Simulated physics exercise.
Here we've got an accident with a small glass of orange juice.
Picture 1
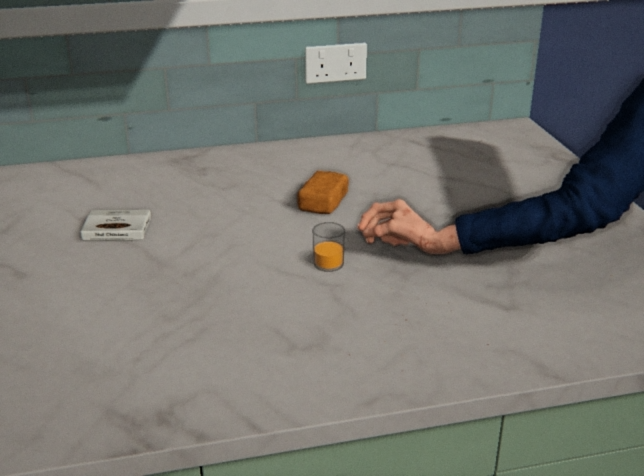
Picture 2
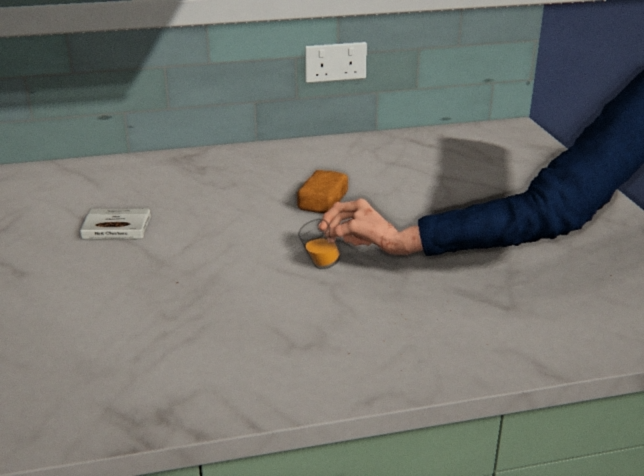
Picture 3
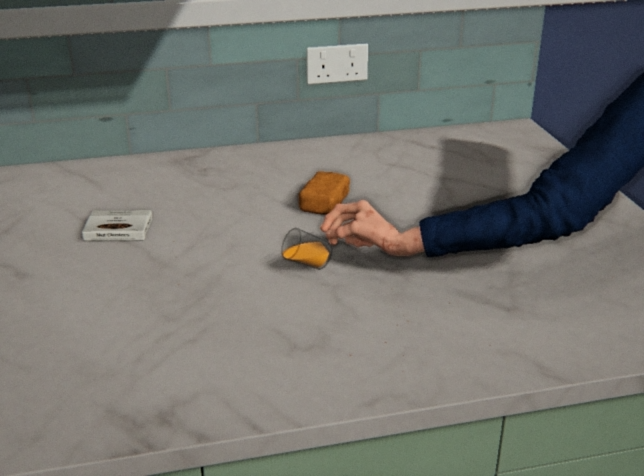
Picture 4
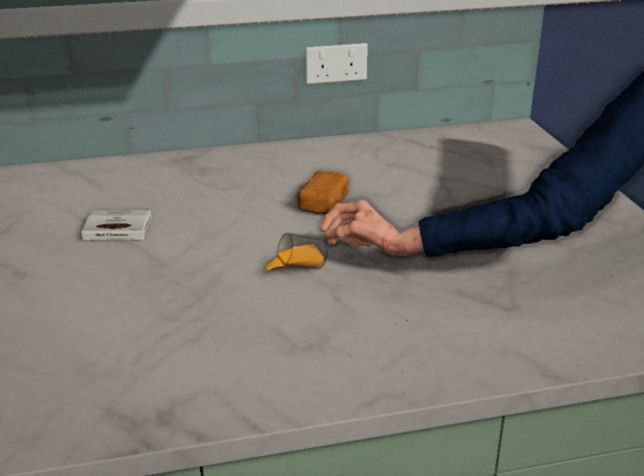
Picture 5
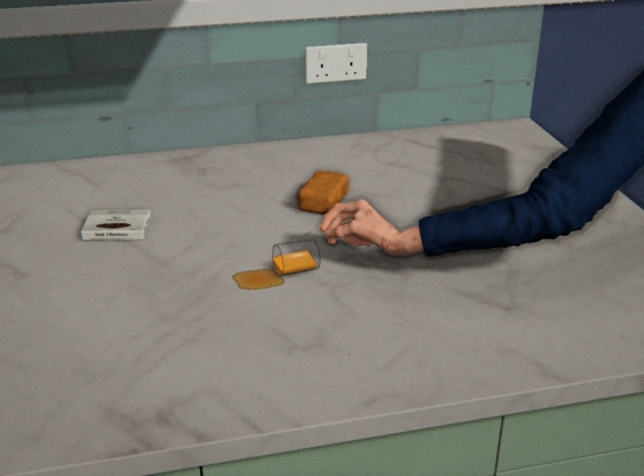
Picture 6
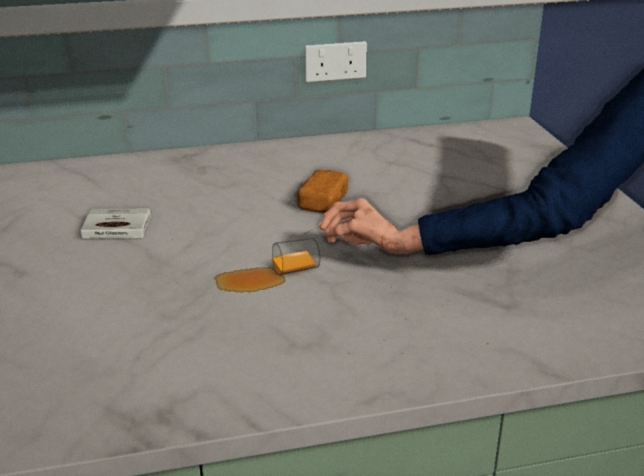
A hand in a dark blue sleeve knocked a small glass of orange juice over to the left on the marble counter, and the juice poured out into a puddle beside the bread roll.
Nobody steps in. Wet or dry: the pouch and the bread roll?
You'll find the pouch is missed by the spill, and the bread roll is missed by the spill.
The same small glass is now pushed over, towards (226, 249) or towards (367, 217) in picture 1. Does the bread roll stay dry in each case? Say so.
Try 1: Stays clear. Try 2: Gets splashed.
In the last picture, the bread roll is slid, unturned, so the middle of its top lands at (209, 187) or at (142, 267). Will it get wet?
Case 1 - it is not touched; case 2 - it is touched.
Shortly, the puddle covers about as much as a saucer; the pouch is still dry; the bread roll is still dry.
Then, the puddle covers about as much as a plate; the pouch is still dry; the bread roll is still dry.
At the finish, the puddle covers about as much as a plate; the pouch is still dry; the bread roll is still dry.
